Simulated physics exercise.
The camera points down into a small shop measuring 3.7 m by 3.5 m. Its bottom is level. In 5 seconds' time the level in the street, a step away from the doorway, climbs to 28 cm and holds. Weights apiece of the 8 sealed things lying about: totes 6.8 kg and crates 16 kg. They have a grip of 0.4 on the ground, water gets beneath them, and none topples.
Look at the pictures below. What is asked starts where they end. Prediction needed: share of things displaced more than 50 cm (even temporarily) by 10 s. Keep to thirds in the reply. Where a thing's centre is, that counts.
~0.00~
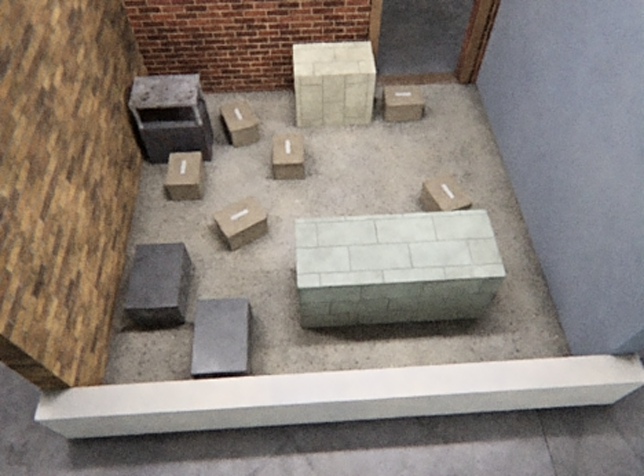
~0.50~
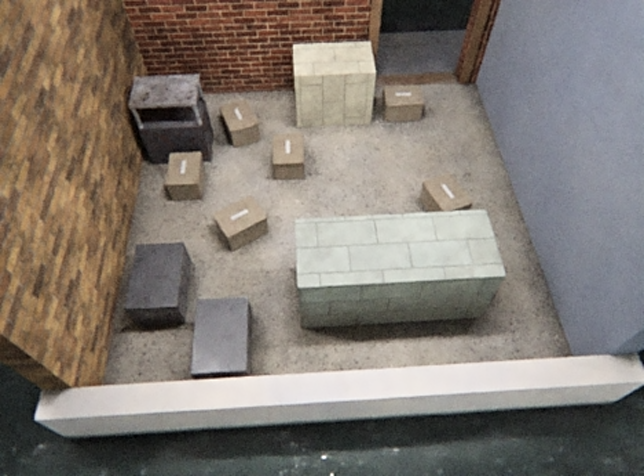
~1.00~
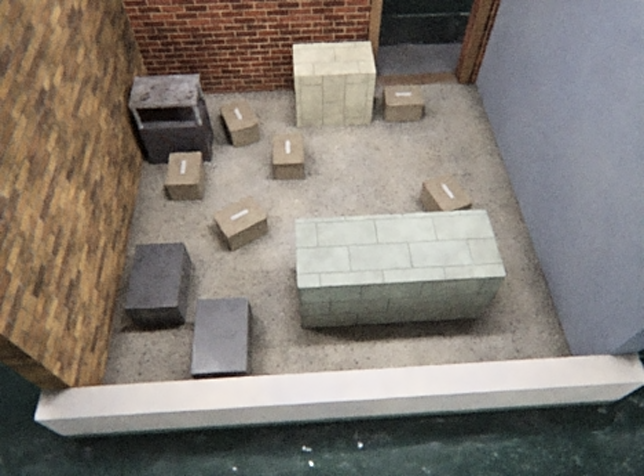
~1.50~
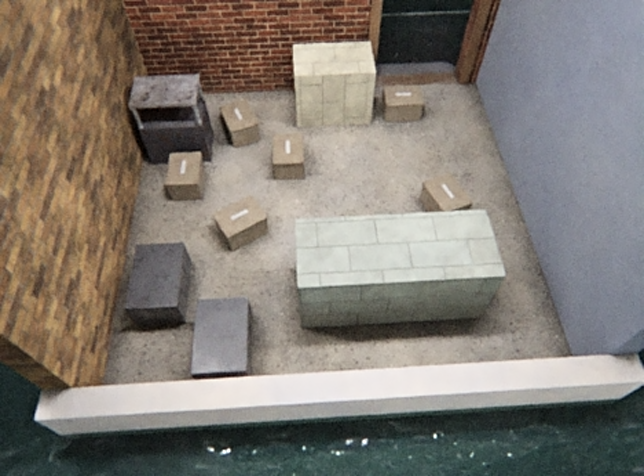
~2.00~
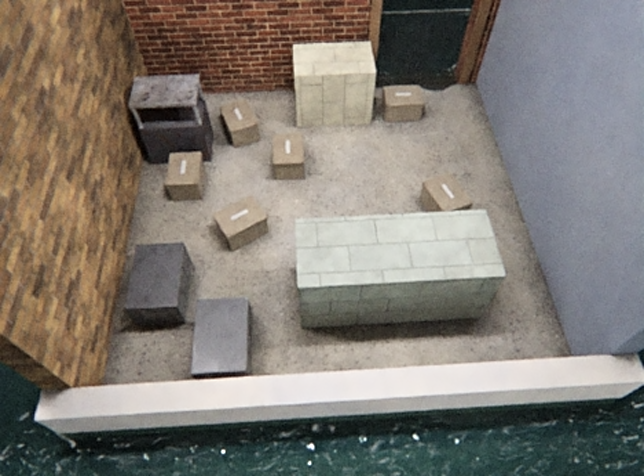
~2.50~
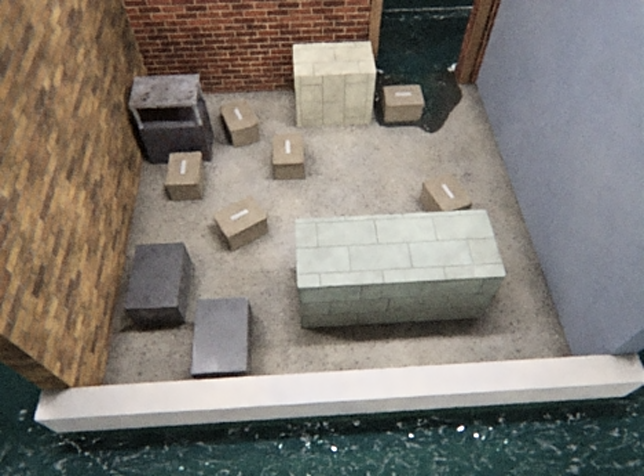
My answer: One to two thirds.
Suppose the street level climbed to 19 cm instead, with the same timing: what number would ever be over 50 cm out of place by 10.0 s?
In that case the number is 4.
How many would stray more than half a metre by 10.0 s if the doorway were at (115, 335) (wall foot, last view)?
In that case the number is 5.
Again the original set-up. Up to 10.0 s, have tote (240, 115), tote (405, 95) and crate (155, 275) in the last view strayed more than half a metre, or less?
Result, in turn: Stayed within / exceeded / exceeded.
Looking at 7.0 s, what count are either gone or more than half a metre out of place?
By that point, 2.
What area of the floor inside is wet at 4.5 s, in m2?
The covered patch comes to about 4.5 m2.
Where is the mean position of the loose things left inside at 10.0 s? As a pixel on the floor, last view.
I'd put it around (227, 209).
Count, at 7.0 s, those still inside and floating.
It comes to 2.
After 3.5 s 1 of 8 are over 50 cm from their spots; 0 afloat.
After 4.5 s 1 of 8 are over 50 cm from their spots; 0 afloat.
After 7.0 s 2 of 8 are over 50 cm from their spots; 2 afloat.
After 10.0 s 5 of 8 are over 50 cm from their spots, and 5 have been at some point; 7 afloat.
